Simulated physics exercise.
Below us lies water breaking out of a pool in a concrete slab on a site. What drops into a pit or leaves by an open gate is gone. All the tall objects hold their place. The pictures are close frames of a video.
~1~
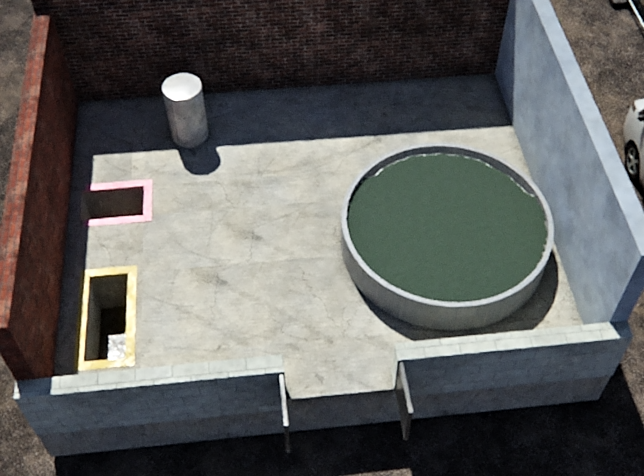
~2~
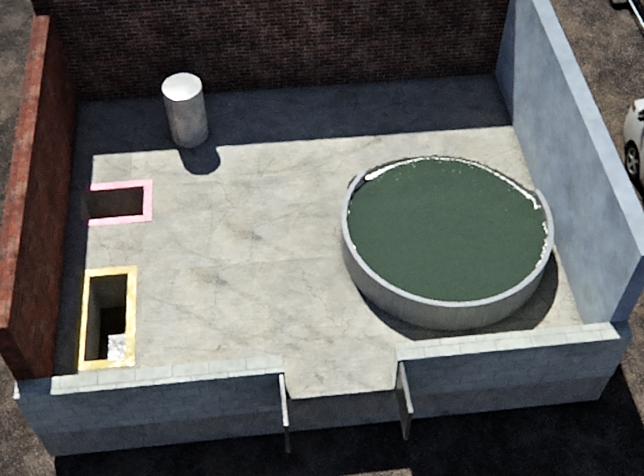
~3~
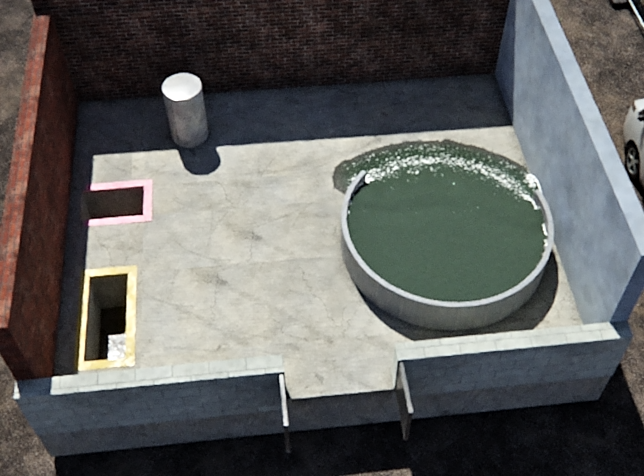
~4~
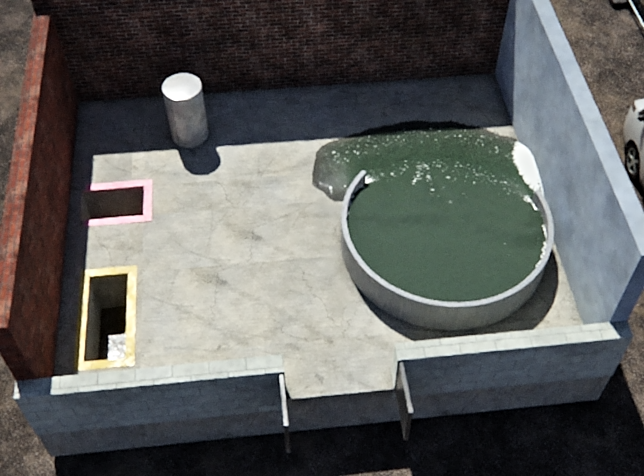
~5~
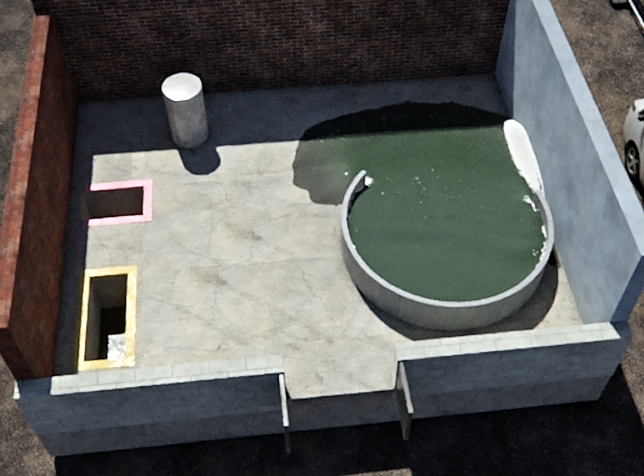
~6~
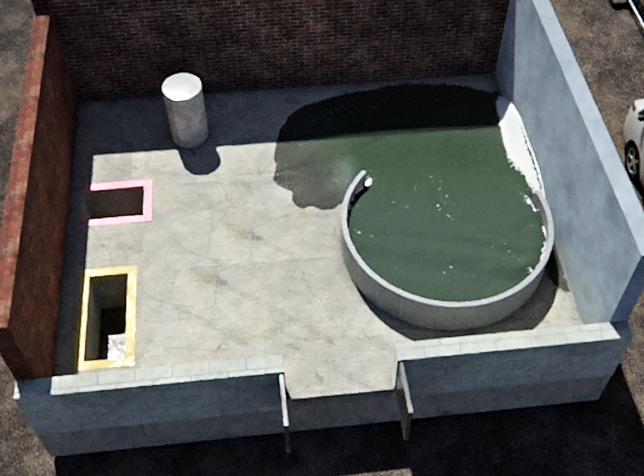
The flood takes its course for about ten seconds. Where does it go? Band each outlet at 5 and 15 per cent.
The gate takes not even 5 %; the yellow pit takes between 5 and 15 %; the pink pit takes above 15 %.
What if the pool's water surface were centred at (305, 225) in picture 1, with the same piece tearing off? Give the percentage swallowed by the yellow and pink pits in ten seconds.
Parts in a hundred: Yellow 4, pink 12.
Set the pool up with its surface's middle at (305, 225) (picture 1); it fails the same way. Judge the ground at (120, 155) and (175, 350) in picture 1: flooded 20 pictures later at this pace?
One after the other: Under water, clear.
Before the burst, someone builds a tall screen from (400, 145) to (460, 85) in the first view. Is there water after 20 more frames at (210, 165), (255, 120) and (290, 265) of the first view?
In turn: Awash, under water, no water.
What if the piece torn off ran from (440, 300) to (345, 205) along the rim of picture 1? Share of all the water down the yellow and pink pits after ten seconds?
Parts in a hundred: Yellow 35, pink 8.
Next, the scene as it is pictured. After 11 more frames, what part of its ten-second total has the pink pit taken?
Near 0 in a hundred.
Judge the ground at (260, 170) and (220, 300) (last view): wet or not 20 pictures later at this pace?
As listed: Covered, clear.
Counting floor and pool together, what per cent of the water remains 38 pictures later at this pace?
I make it 90 per cent.
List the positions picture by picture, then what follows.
The round pool at (446, 222) is whole and still, in the first frame.
The front is at a hidden place, out from the gap on the round pool's far side, in the second frame.
The front is at (339, 175), out from the gap on the round pool's far side, in the third frame.
Water pours out on the round pool's far side and has run to (319, 171), in the fourth frame.
The front is at (299, 164), out from the gap on the round pool's far side, in the fifth frame.
The front is at (294, 122), out from the gap on the round pool's far side, in the sixth frame.
A moment on, water covers 35 % of the floor; the gate 0 %, the yellow pit 0 %, the pink pit 0 %.
Next, water covers 35 % of the floor; the gate 0 %, the yellow pit 0 %, the pink pit 0 %.
Then, water covers 50 % of the floor; the gate 0 %, the yellow pit 0 %, the pink pit 0 %.
Later, water covers 90 % of the floor; the gate 0 %, the yellow pit 3 %, the pink pit 7 %.
In the end, water covers 100 % of the floor; the gate 1 %, the yellow pit 11 %, the pink pit 17 %.
